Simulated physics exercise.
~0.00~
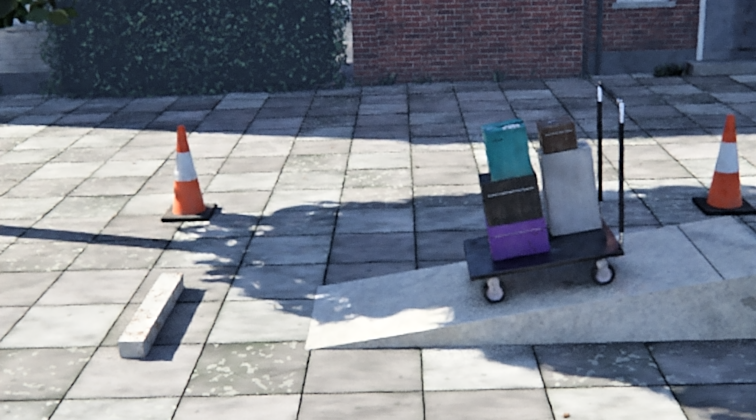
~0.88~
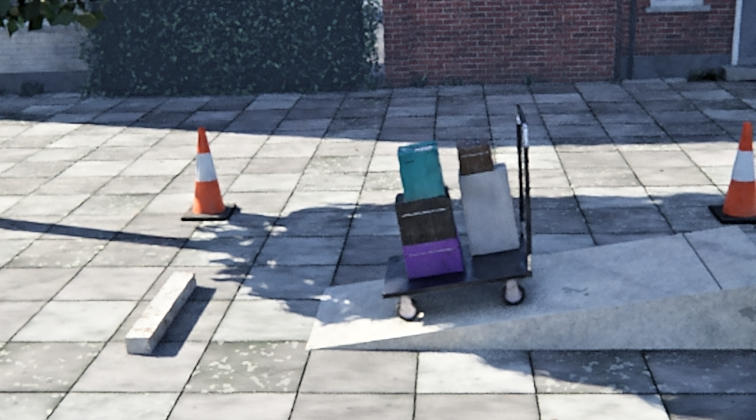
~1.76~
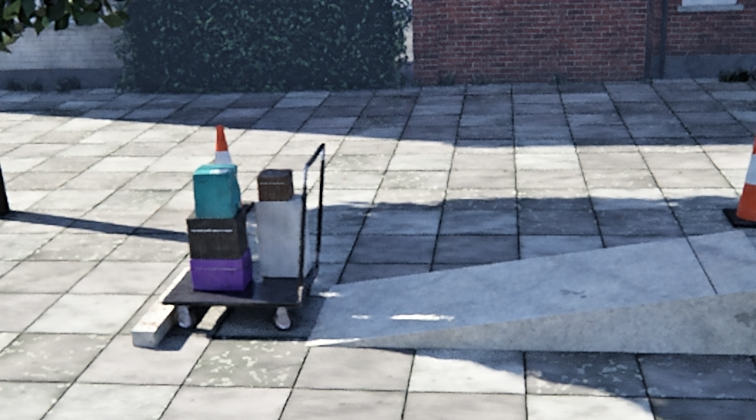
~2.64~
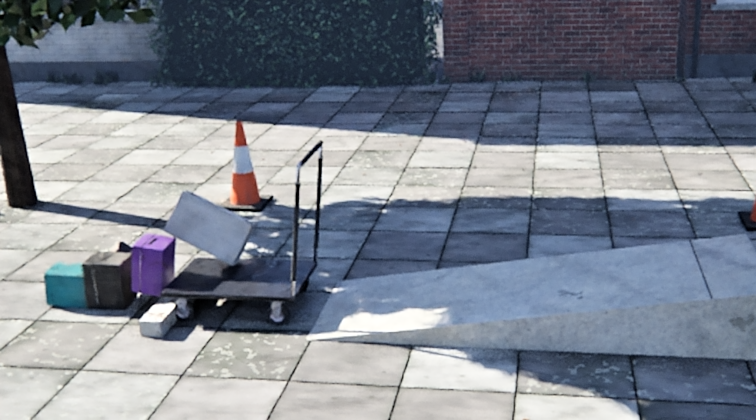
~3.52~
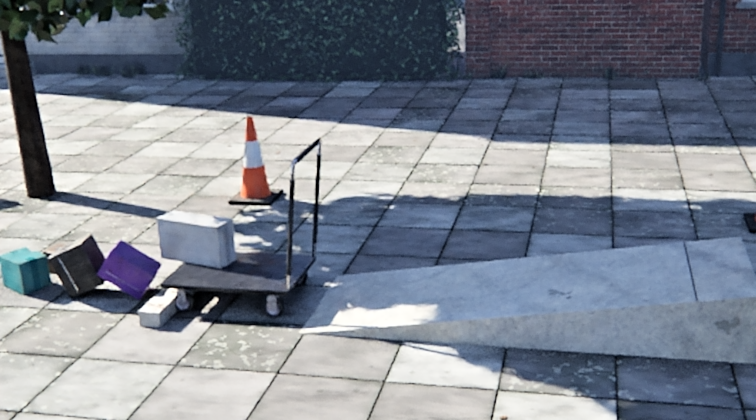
On a paved yard before a brick building and a hedge, seen from the side by a slightly drifting camera, a dark trolley stands on a pale ramp between two orange cones. It carries purple, black and turquoise boxes stacked at the left, and a tall white box topped by a brown one. The trolley rolls left down the ramp onto the flat and stops at a low kerb. The stack pitches forward over the front edge, and the brown box also goes off. The white box topples but stays on the deck, lying on its side, while the others end up beyond the kerb.
